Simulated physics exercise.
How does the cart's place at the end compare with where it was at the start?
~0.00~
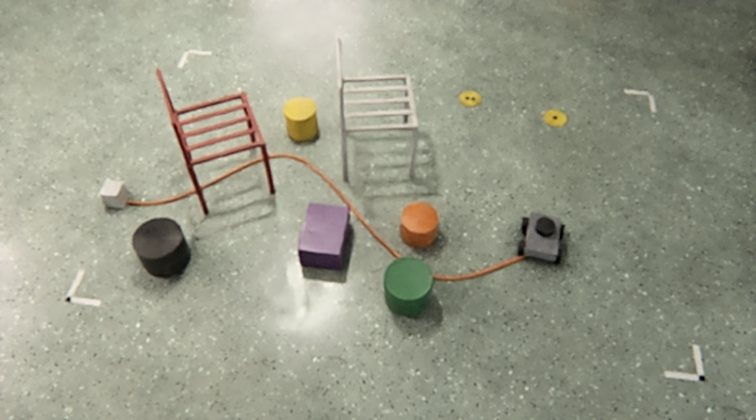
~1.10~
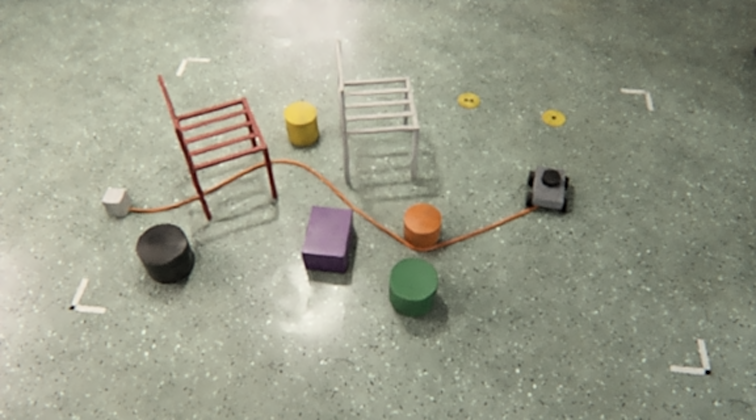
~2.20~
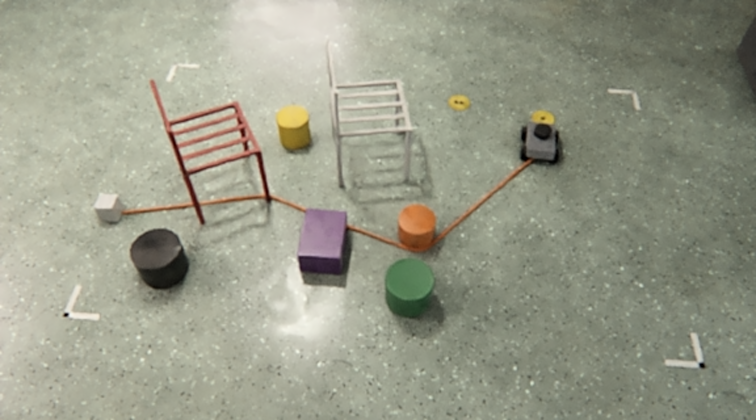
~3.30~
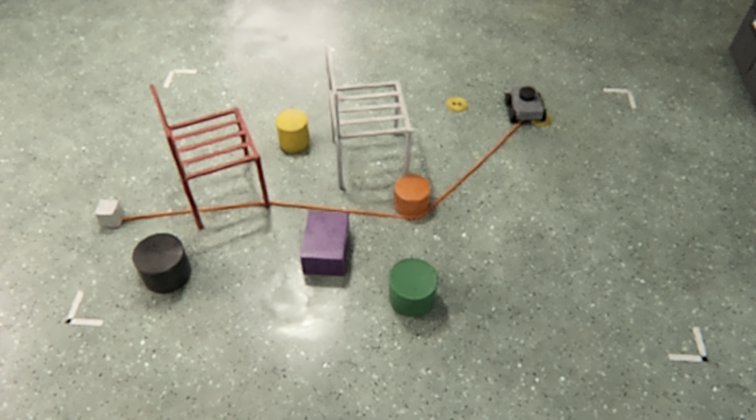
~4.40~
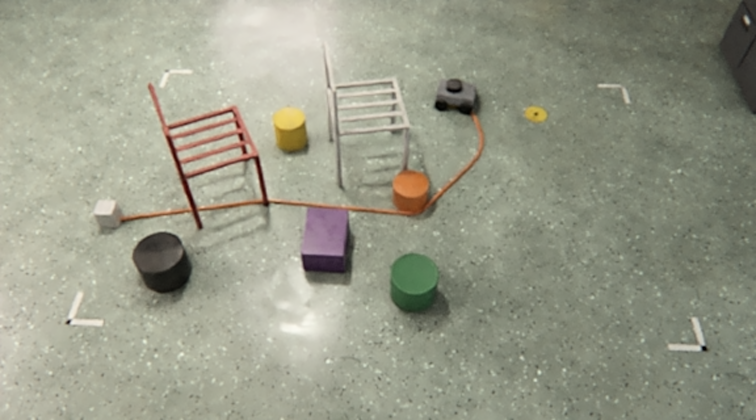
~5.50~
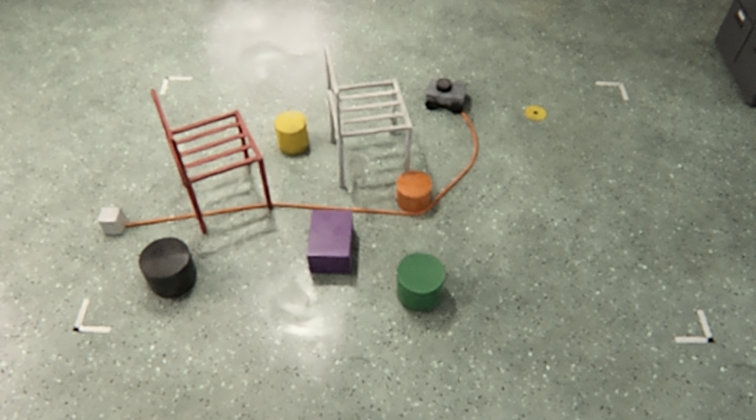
At the start the cart is off to the right of the orange tub and green bucket. At the end it is farther up and to the left, just right of the white chair.
